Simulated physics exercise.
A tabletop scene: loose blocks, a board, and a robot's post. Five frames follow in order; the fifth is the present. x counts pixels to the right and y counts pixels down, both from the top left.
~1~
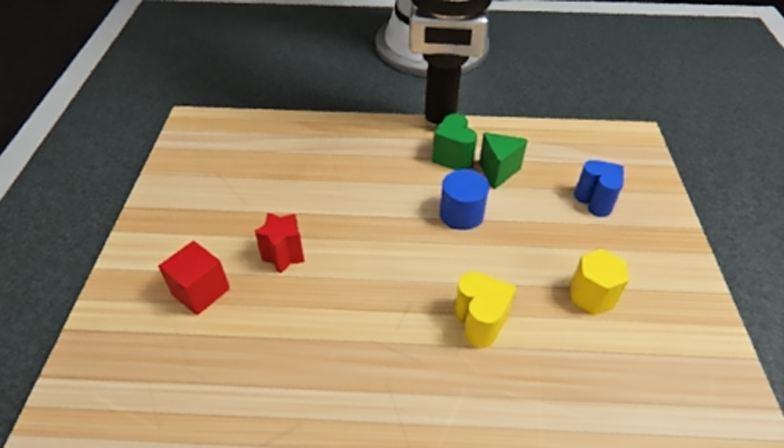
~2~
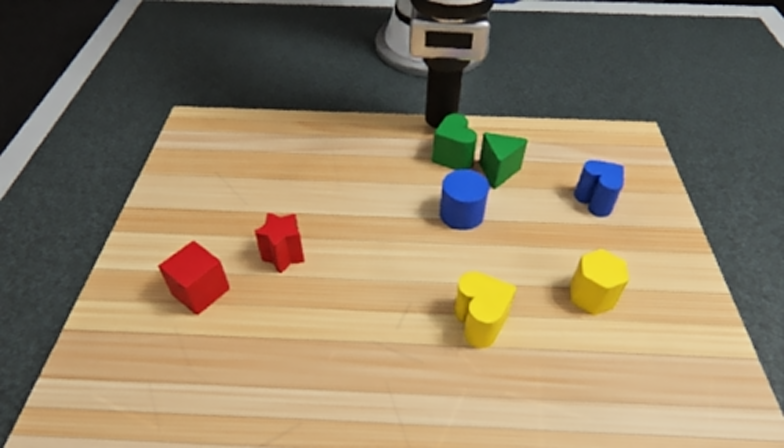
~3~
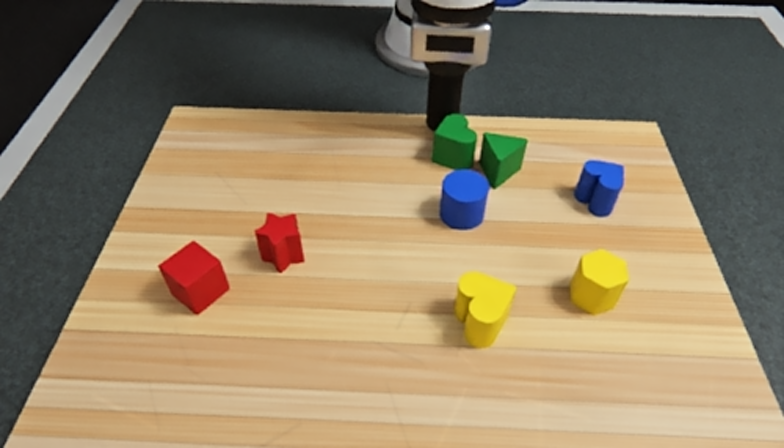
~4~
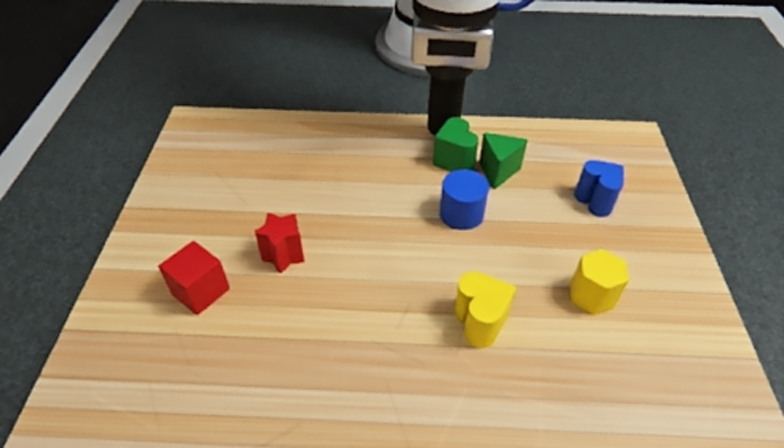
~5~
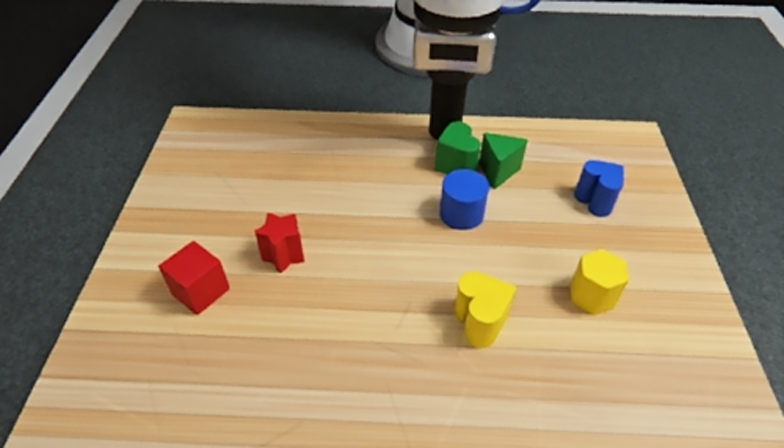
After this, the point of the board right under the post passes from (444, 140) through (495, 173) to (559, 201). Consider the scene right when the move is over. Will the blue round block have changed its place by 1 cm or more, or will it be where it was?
At the moment the path ends, the blue round block no longer stands where it did.
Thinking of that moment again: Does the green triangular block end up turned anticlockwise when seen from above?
Going by the path, yes.
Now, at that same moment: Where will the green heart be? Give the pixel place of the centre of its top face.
Answer: (483, 164).
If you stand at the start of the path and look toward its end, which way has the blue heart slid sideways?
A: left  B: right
My pick is A.
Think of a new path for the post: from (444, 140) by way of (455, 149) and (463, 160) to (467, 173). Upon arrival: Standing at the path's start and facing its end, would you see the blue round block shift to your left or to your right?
The shift is to the right of that direction.
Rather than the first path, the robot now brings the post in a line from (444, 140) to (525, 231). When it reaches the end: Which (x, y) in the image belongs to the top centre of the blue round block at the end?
Answer: (455, 217).
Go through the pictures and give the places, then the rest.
In the first frame, post tip (440, 115); block tops, green heart (457, 128); blue round block (466, 185); green triangular block (504, 143); blue heart (607, 172).
In the second frame, post (441, 119); blocks unchanged.
In the third frame, post (442, 123); blocks unchanged.
In the fourth frame, post (443, 127); green heart (458, 132).
In the fifth frame, post (445, 132); green heart (460, 136); blue round block (466, 185); green triangular block (504, 143); blue heart (607, 172).
The first path, step by step. One third of the way, post (479, 154); green heart (473, 158), turned 60° clockwise; blue round block (464, 191); green triangular block (519, 152).
Two thirds of the way, post (517, 174); green heart (483, 164), turned 100° clockwise; blue round block (461, 192); green triangular block (562, 173).
At the end, post (562, 193); green heart (483, 164), turned 100° clockwise; blue round block (461, 192); green triangular block (615, 186), turned 25° anticlockwise; blue heart (654, 181).
